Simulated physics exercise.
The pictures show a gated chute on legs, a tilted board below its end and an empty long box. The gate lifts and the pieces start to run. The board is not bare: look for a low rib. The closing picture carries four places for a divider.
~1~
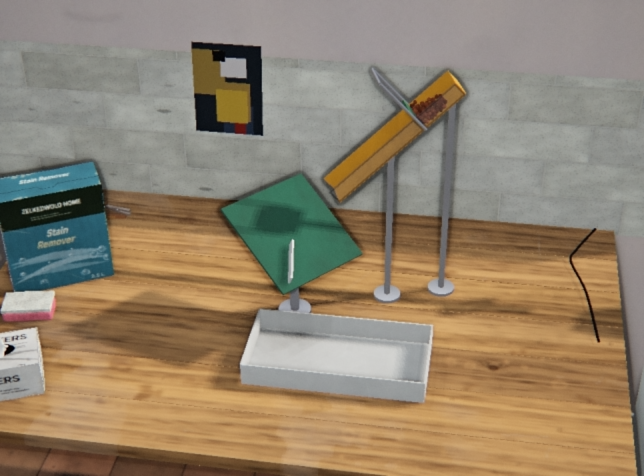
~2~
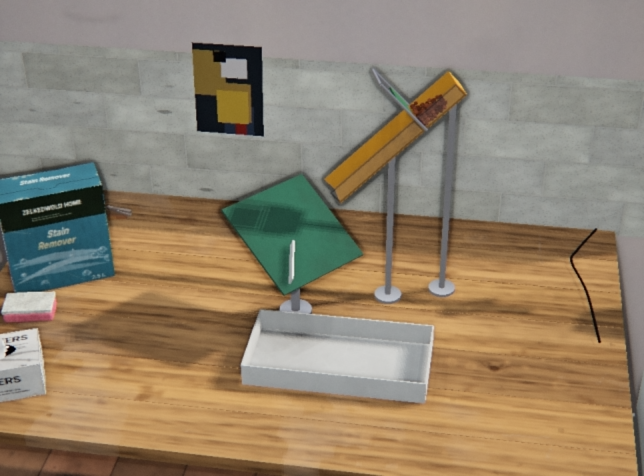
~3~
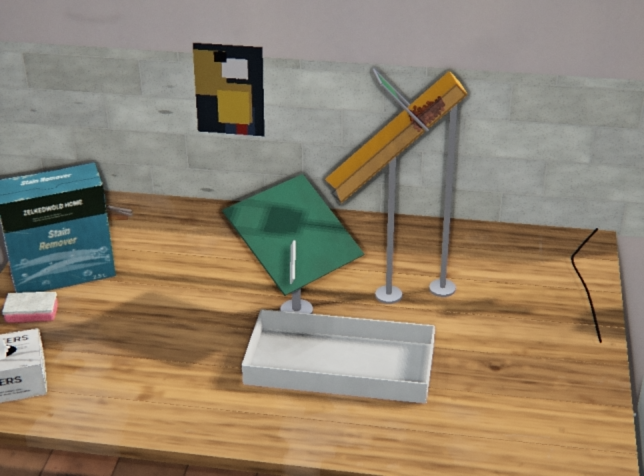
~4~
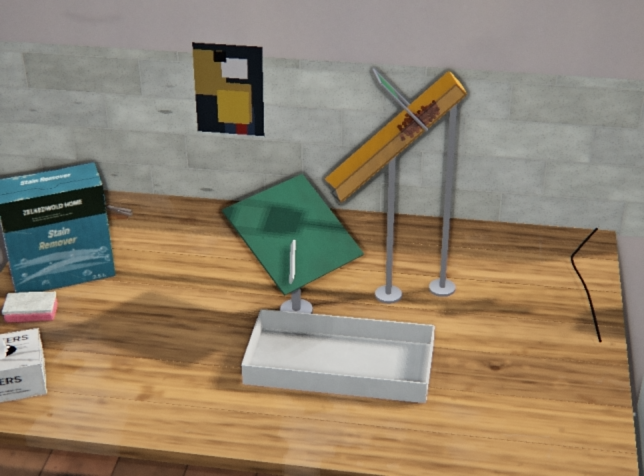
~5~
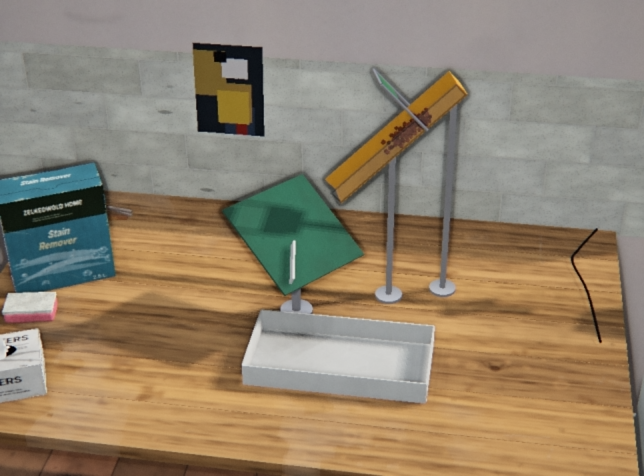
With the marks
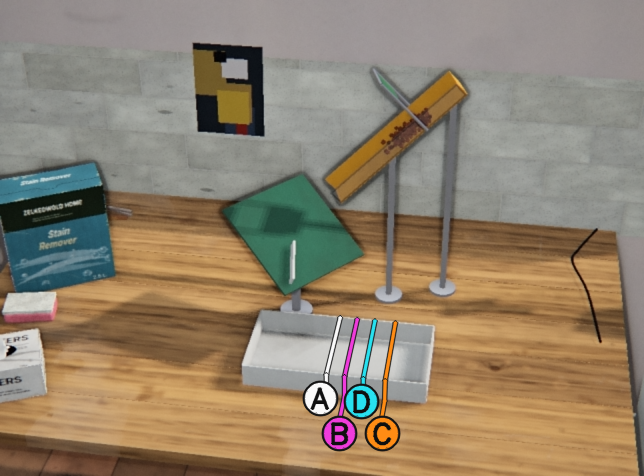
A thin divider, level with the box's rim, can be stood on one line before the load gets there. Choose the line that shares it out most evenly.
A works best here.
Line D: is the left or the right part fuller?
Left.
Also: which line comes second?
B it is.
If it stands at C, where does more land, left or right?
More lands on the left.
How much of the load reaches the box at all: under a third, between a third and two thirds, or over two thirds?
About that: Over two thirds.
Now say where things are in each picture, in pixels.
In the first frame, load behind the gate at (429, 107), clay pellets; lip of the chute at (337, 195), sloping fairly steeply.
In the second frame, middle of the board at (293, 232), tilted fairly steeply; middle of its low edge at (325, 274); of its high edge at (263, 191).
In the third frame, front corners of the box at (243, 365) and (427, 384), empty; front of the load at (413, 123).
In the fourth frame, middle of the load at (418, 120); its front at (402, 136), about a quarter of the way to the lip; rib from (294, 240) to (293, 278).
In the fifth frame, middle of the load at (407, 129); its front at (386, 151), about a third of the way to the lip.
On the marked copy, line A crosses the front rim at (326, 374); line B crosses the front rim at (344, 375); line C crosses the front rim at (385, 380); line D crosses the front rim at (363, 377).
If A is chosen, of what is caught, about half on the left of the divider, about half on the right.
If B is chosen, of what is caught, most on the left of the divider, about a quarter on the right.
If C is chosen, of what is caught, nearly all on the left of the divider, a stray few on the right.
If D is chosen, of what is caught, nearly all on the left of the divider, a small part on the right.
